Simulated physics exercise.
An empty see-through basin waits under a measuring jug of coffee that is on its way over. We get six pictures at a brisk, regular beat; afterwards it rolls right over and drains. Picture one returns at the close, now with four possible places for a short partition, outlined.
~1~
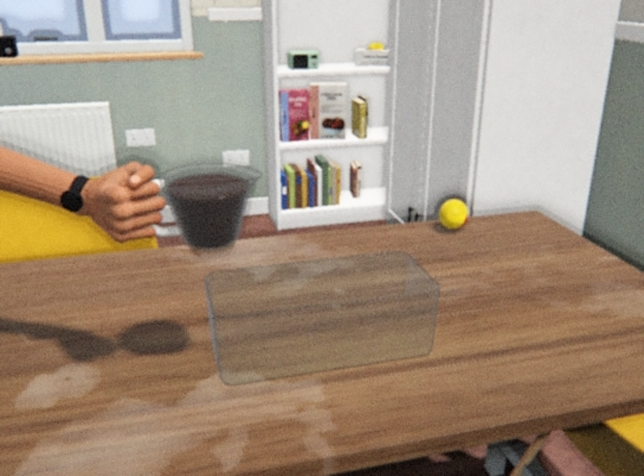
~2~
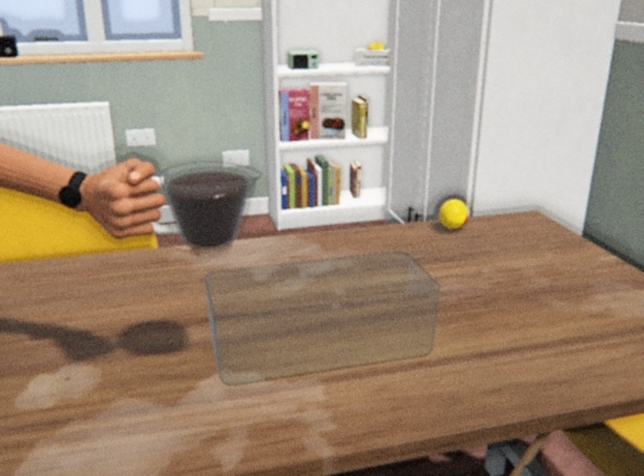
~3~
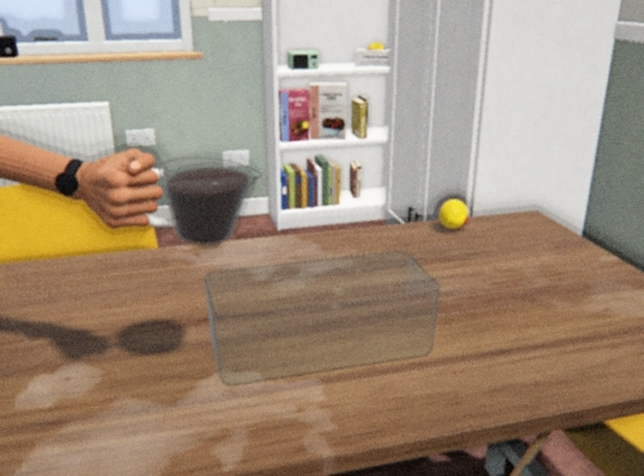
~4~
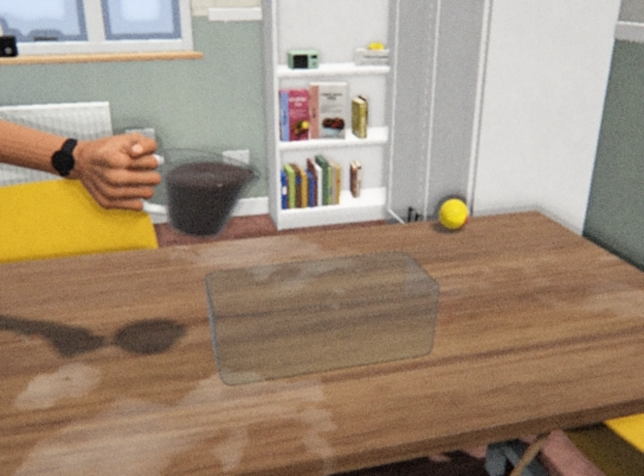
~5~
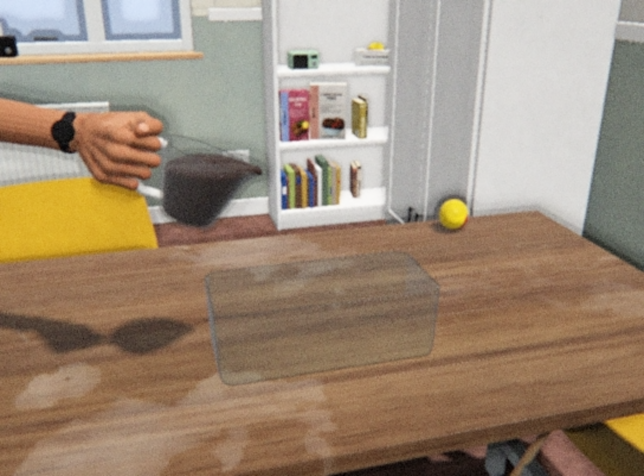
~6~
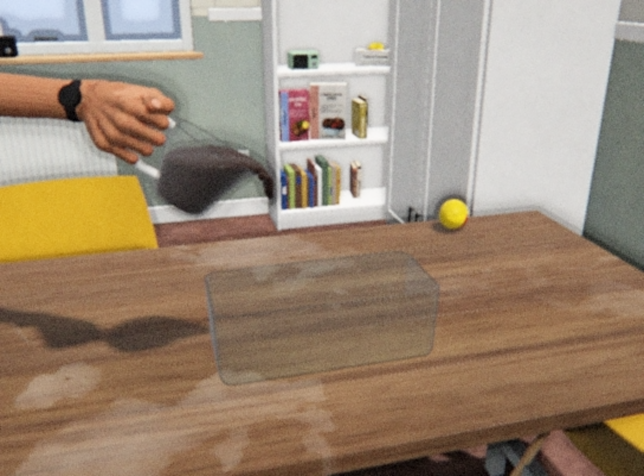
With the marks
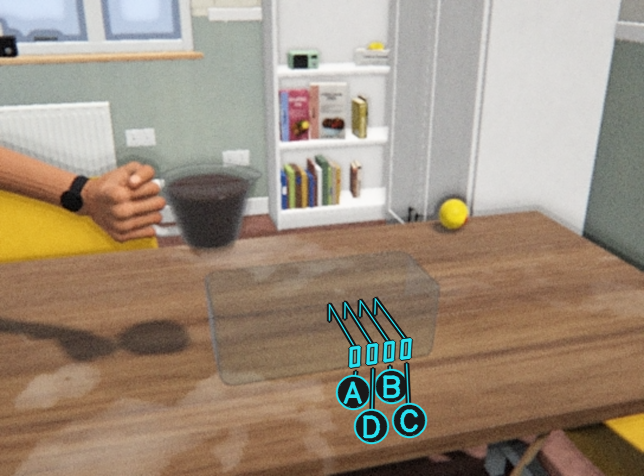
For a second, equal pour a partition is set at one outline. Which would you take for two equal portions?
Slot A does it best.
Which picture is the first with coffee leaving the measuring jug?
In picture 5.
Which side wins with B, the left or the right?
More ends on the left.
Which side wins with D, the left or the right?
More ends on the left.
In cyan, A at (355, 371); B at (389, 366); C at (406, 363); D at (373, 368).
For slot A, about 46 % ends left of the wall and 51 % right of it; 3 % is lost outside.
For slot B, about 81 % ends left of the wall and 13 % right of it; 6 % is lost outside.
For slot C, about 80 % ends left of the wall and 16 % right of it; 4 % is lost outside.
For slot D, about 82 % ends left of the wall and 12 % right of it; 6 % is lost outside.
